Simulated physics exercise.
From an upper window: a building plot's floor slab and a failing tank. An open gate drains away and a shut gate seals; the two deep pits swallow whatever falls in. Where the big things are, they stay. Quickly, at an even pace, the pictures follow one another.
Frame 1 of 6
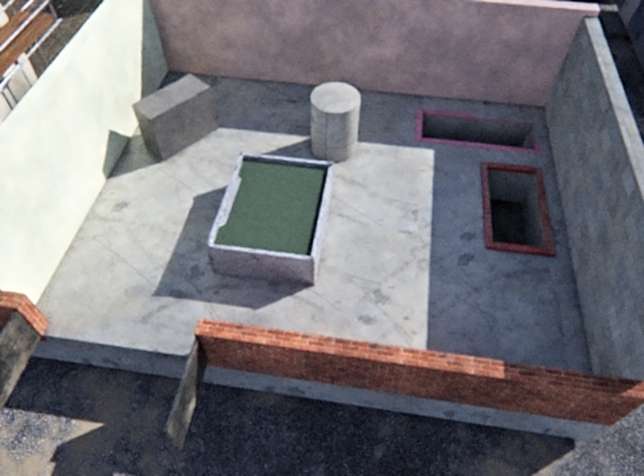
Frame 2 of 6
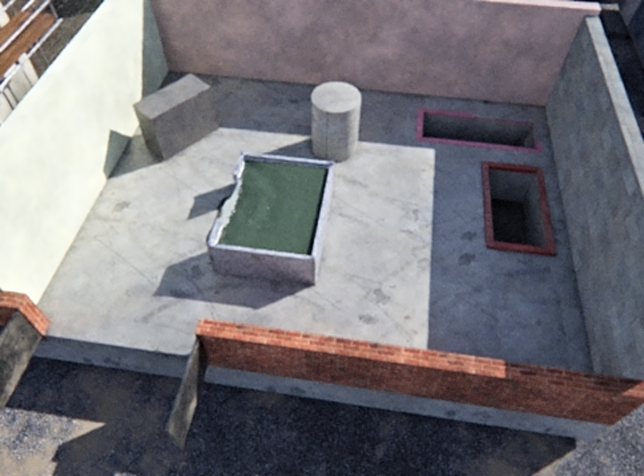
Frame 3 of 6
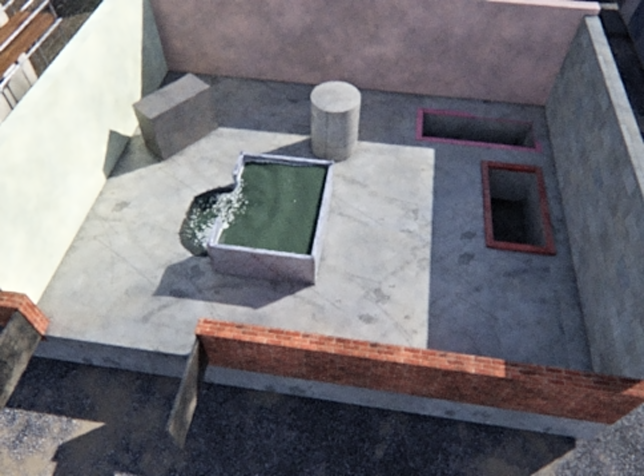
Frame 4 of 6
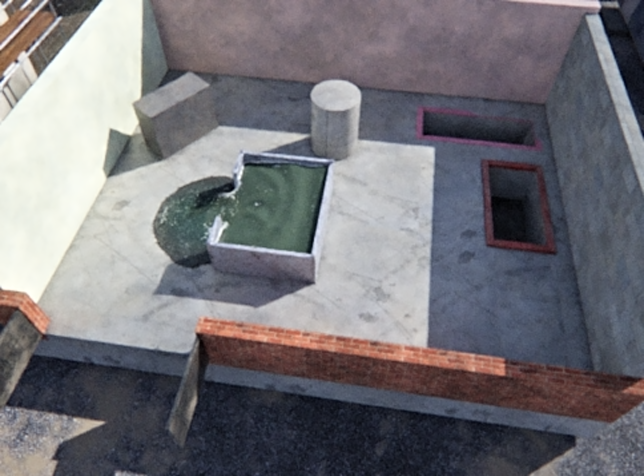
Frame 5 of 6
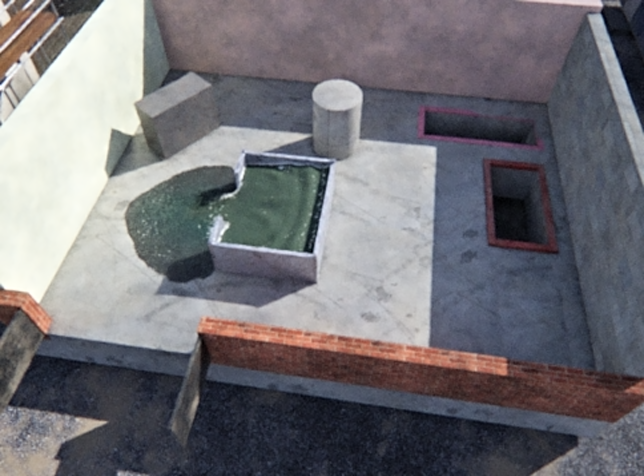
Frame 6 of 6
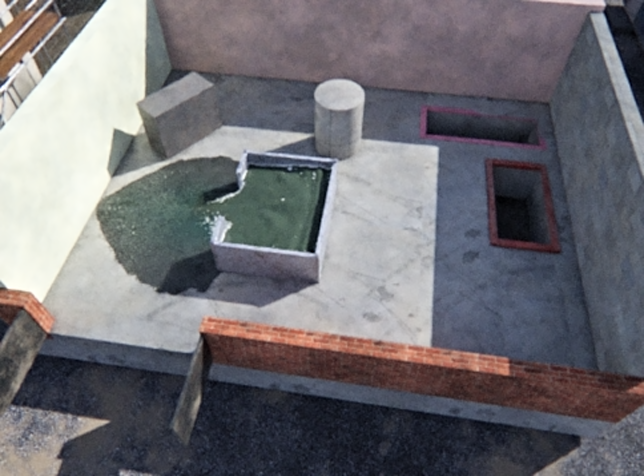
Green water bursts from the left side of a tank and spreads across the concrete floor.
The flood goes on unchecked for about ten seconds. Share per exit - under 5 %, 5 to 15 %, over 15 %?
Gate: Over 15 %. Pink pit: Under 5 %. Red pit: Under 5 %.
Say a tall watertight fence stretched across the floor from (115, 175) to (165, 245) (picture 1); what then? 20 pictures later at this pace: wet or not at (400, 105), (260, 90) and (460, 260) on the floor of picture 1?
One after the other: Not flooded, flooded, dry.
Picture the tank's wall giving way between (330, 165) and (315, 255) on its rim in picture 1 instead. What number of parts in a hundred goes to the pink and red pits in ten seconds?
Pink 14 %, red 25 %.
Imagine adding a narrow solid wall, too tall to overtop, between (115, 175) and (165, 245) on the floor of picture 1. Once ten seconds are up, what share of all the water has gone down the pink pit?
Share for pink - 10 in a hundred.
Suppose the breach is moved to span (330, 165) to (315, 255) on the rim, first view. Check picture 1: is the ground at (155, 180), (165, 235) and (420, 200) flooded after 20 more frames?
First spot spared, second spot spared, third spot submerged.
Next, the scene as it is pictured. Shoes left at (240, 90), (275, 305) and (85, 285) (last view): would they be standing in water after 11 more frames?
Well, in turn they'd be dry underfoot, dry underfoot and wet underfoot.
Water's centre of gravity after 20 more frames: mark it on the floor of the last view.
Somewhere around (197, 208) in the last view.
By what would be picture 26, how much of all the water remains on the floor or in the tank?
Some 92 per cent has not gone.
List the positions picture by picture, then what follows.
The first picture shows the tank at (274, 205) is whole and still.
In the second picture, water pours out at (233, 215) and has run to a hidden place.
In the third picture, water pours out at (232, 216) and has run to (200, 198).
In the fourth picture, the front is at (159, 223), out from the gap at (233, 215).
In the fifth picture, water pours out at (234, 214) and has run to (130, 214).
In the sixth picture, the front is at (102, 208), out from the gap at (236, 214).
A moment on, water covers 20 % of the floor; the gate 0 %, the pink pit 0 %, the red pit 0 %.
Next, water covers 25 % of the floor; the gate 1 %, the pink pit 0 %, the red pit 0 %.
Then, water covers 30 % of the floor; the gate 8 %, the pink pit 0 %, the red pit 0 %.
Later, water covers 50 % of the floor; the gate 22 %, the pink pit 0 %, the red pit 0 %.
In the end, water covers 60 % of the floor; the gate 38 %, the pink pit 1 %, the red pit 0 %.
